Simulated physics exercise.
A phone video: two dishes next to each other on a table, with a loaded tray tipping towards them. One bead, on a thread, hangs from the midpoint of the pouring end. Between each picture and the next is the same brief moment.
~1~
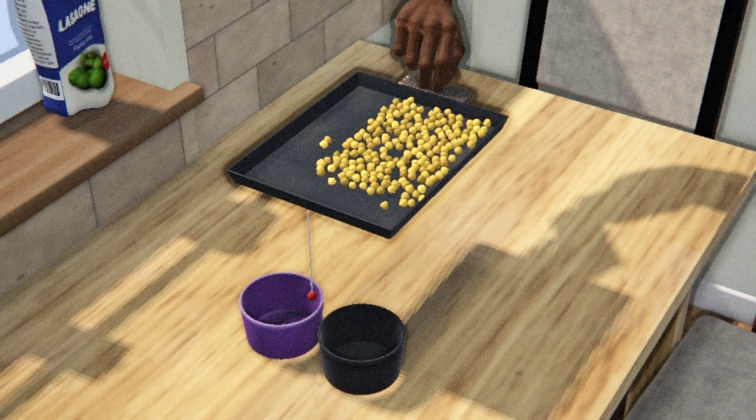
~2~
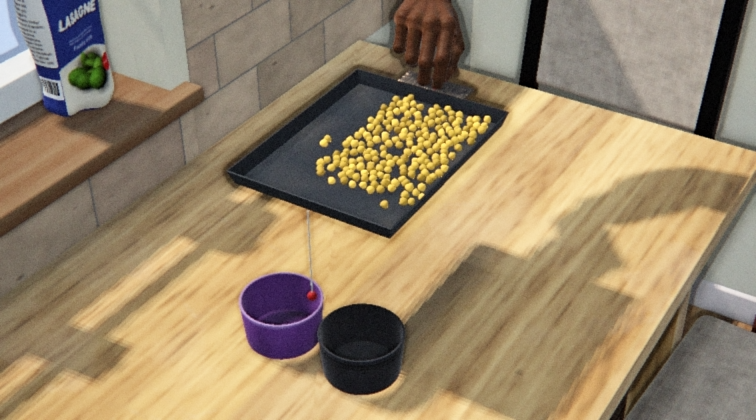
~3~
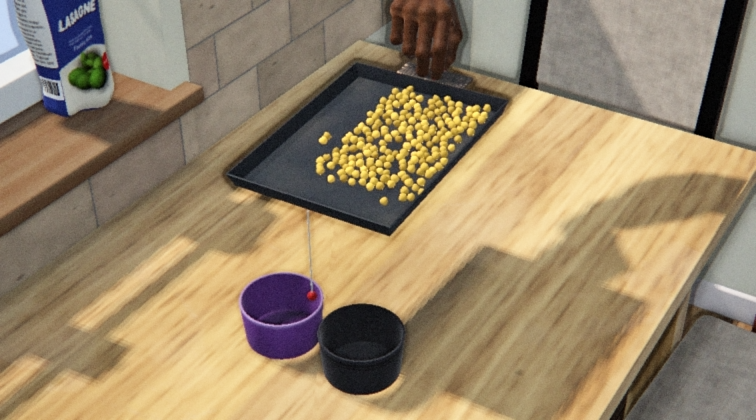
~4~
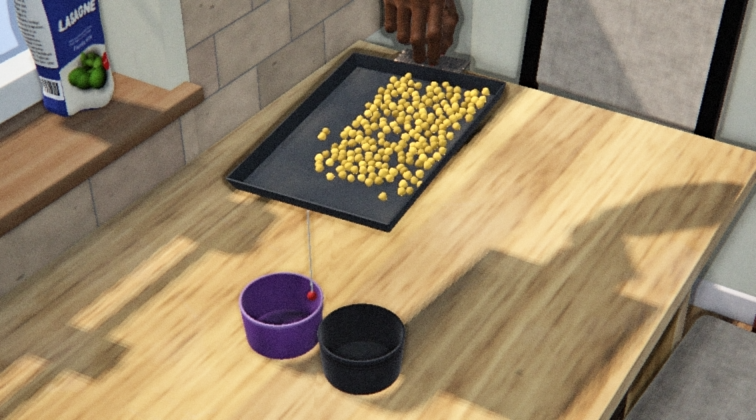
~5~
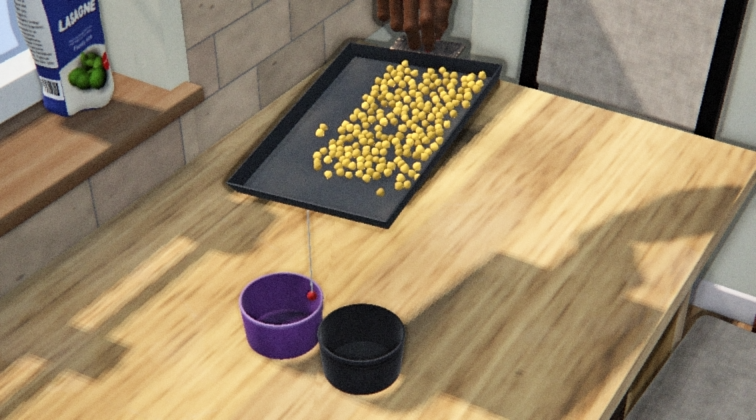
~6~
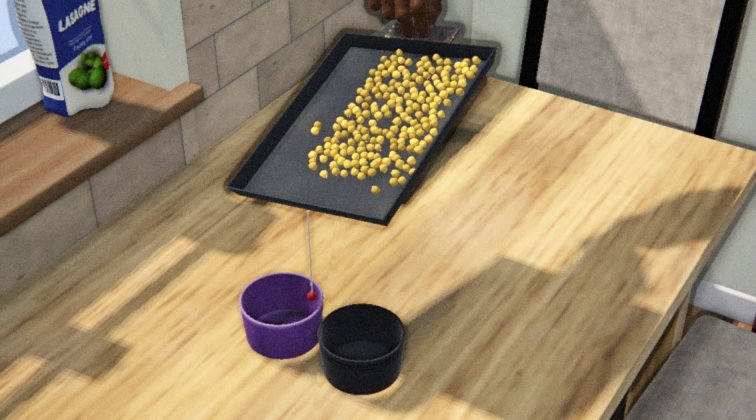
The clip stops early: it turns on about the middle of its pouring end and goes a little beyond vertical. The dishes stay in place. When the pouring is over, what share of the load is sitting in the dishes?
The dishes hold less than half of it.
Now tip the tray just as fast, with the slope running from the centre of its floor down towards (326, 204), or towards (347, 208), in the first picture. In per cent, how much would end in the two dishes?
For the first aim it is 30 in a hundred, for the second 60 in a hundred.
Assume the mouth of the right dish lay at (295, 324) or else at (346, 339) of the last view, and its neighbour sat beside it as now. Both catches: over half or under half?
One: Above a half. Two: Less than half.
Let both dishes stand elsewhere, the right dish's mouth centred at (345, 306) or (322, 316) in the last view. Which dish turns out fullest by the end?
It comes out as the dish further left in the first try and the dish further left in the second.
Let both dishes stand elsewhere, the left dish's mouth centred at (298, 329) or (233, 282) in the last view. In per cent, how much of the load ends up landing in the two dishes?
Around 0 and then 80 per cent.
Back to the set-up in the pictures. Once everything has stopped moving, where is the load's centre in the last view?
It settles centred around (228, 321).
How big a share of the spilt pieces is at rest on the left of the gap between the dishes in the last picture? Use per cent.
Estimate: About 100 percent.
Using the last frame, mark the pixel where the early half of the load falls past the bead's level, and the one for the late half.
It passes near (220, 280) first and then near (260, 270).
Soon, tray tipped steeply; about two thirds on the tray; a stray few in the left dish; a stray few outside both; about a quarter in the air.
A while on, tray tipped right over; about a quarter on the tray; a small part in the left dish; about half outside both; a small part in the air.
Towards the end, tray tipped past a quarter turn; about a quarter in the left dish; about two thirds outside both.
Finally, tray tipped past a quarter turn; none in the right dish; about a quarter in the left dish; about two thirds outside both.
